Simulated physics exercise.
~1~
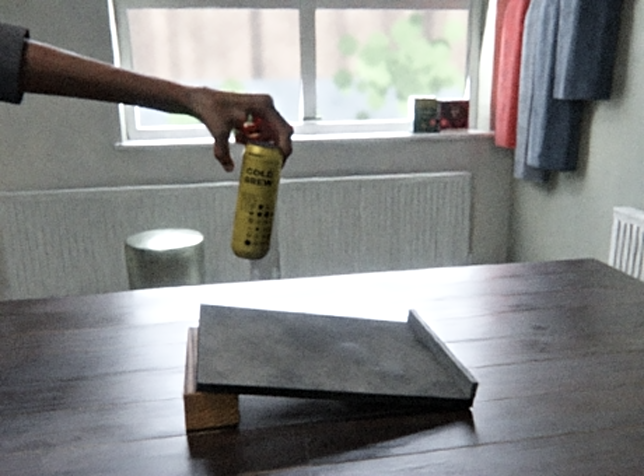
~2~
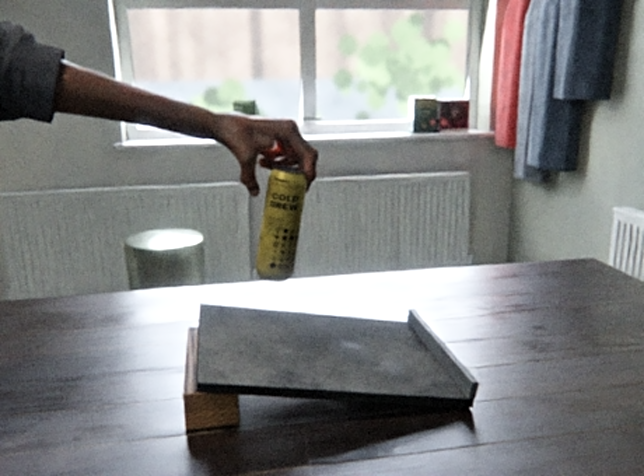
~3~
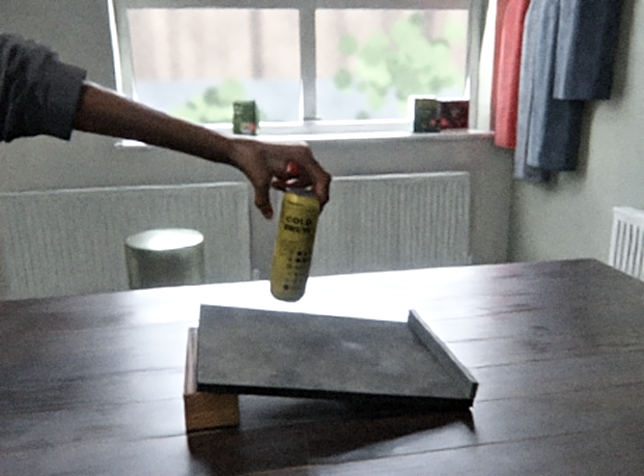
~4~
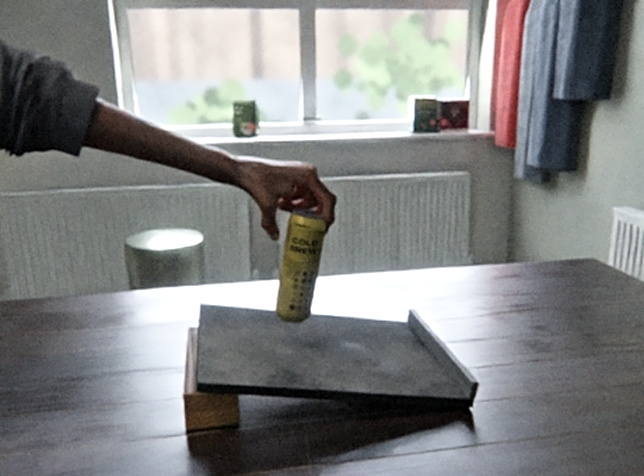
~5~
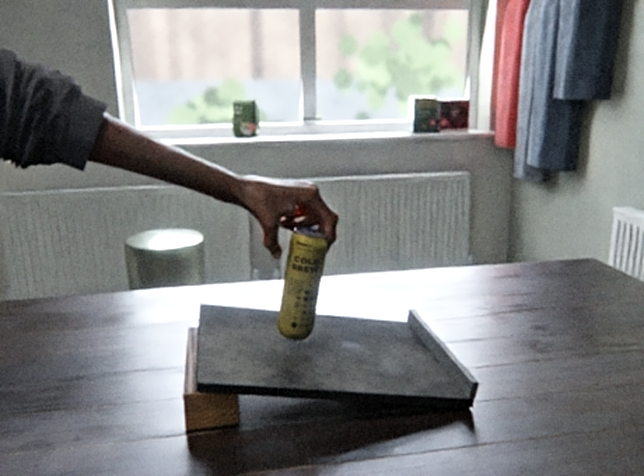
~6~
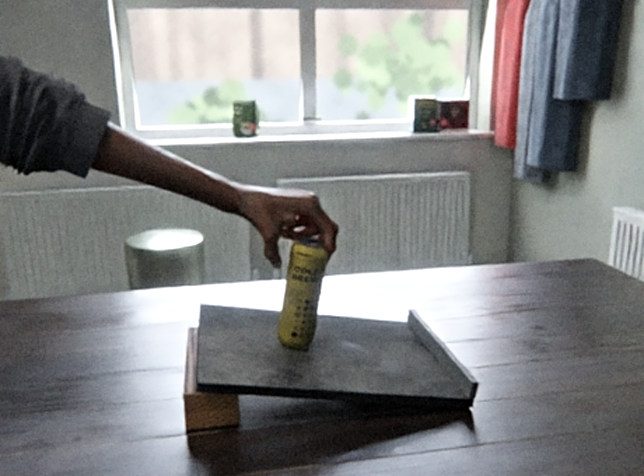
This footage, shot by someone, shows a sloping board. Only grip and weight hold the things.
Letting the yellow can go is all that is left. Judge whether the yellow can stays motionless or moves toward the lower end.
The yellow can stays motionless.
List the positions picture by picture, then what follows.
In the first picture, on its way; yellow can (257, 201).
In the second picture, on its way; yellow can (281, 224).
In the third picture, on its way; yellow can (294, 246).
In the fourth picture, on its way; yellow can (300, 266).
In the fifth picture, on its way; yellow can (302, 284).
In the sixth picture, set down, still held; yellow can (302, 294).
Then, 0.30 s later than the last frame, all is still.
Then, 0.70 s later than the last frame, yellow can resting near (302, 294).
When it is over, it is as before. End places, in pixels of the last picture, yellow can near (302, 294). The yellow can remains at rest.
